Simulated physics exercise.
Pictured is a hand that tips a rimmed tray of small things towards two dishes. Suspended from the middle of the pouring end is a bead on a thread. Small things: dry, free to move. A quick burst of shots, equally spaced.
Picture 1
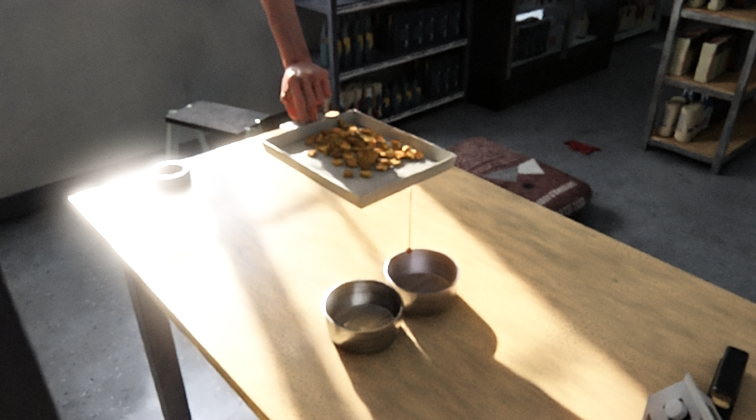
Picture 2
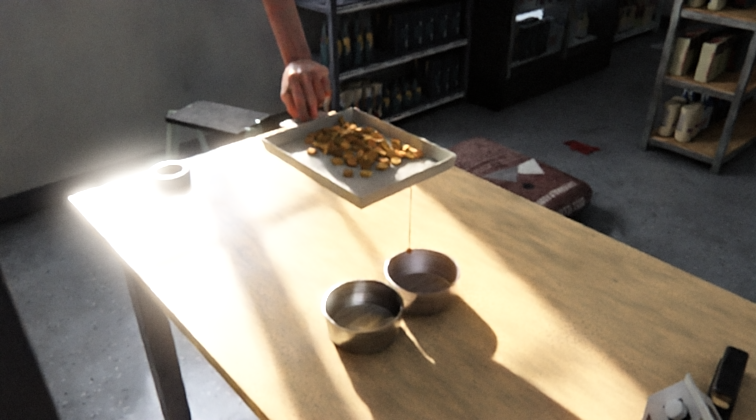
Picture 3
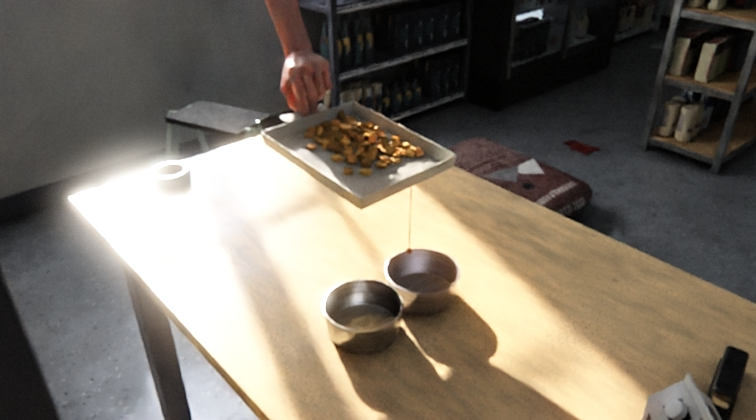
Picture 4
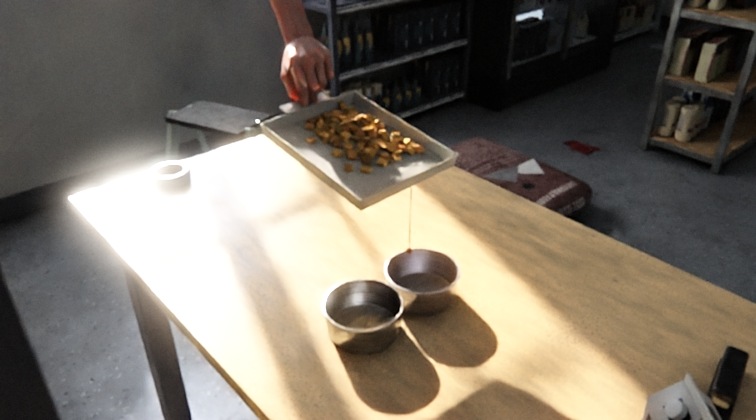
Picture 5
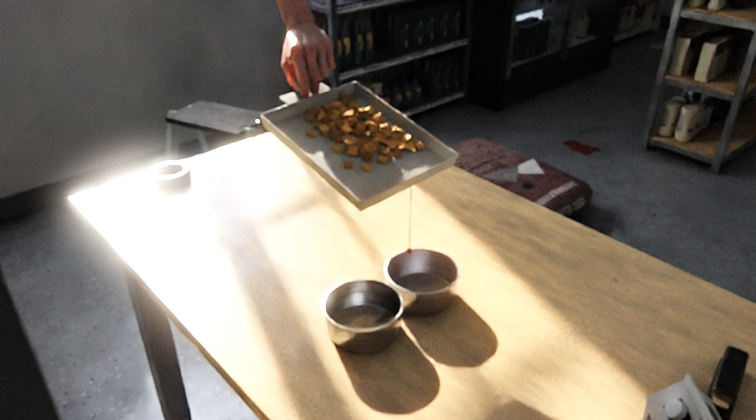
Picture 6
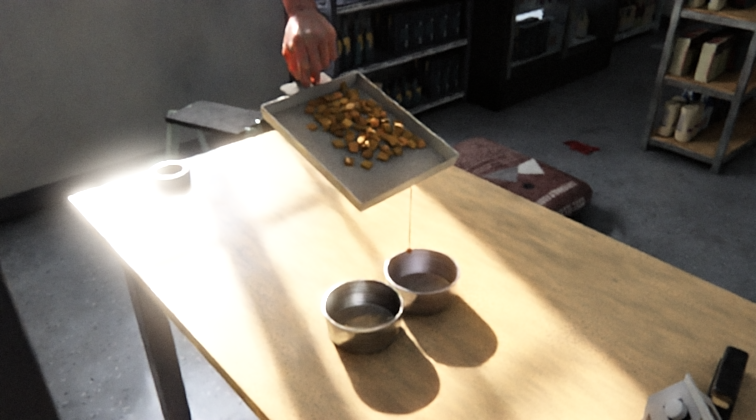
A tray of small brown pieces gradually tilts in a hand above two metal bowls.
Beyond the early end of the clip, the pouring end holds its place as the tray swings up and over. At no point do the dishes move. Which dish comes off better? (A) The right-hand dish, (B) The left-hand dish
The answer is A.
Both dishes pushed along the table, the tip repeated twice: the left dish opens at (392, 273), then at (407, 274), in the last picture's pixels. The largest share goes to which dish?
Results - the dish on the left side first, the dish on the left side second.
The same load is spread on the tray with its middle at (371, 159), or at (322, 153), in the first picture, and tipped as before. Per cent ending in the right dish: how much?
Shares: 50 % for the first, 40 % for the second.
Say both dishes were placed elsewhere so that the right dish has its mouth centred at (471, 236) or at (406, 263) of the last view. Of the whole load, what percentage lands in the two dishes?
The first comes to 50 percent and the second to 50 percent.
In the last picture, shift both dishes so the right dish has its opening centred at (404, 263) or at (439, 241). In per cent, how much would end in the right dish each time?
First try: Roughly 30 per cent; second try: Roughly 0 per cent.
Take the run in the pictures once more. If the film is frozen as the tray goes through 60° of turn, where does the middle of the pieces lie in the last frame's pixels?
I'd put the middle close to (405, 175).
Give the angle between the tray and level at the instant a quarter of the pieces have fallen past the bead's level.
Somewhere around 95 degrees.
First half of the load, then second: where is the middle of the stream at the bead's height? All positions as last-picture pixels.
The first part passes (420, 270); everything after passes (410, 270).
Soon after the last picture, tray tipped steeply; nearly all on the tray; a small part in the air.
A little later, tray tipped right over; about two thirds on the tray; a small part in the left dish; a small part in the right dish; a small part outside both; a small part in the air.
Later still, tray tipped past a quarter turn; about a quarter in the left dish; about two thirds in the right dish; a small part outside both.
At rest, tray tipped past a quarter turn; about a quarter in the left dish; about two thirds in the right dish; a small part outside both.
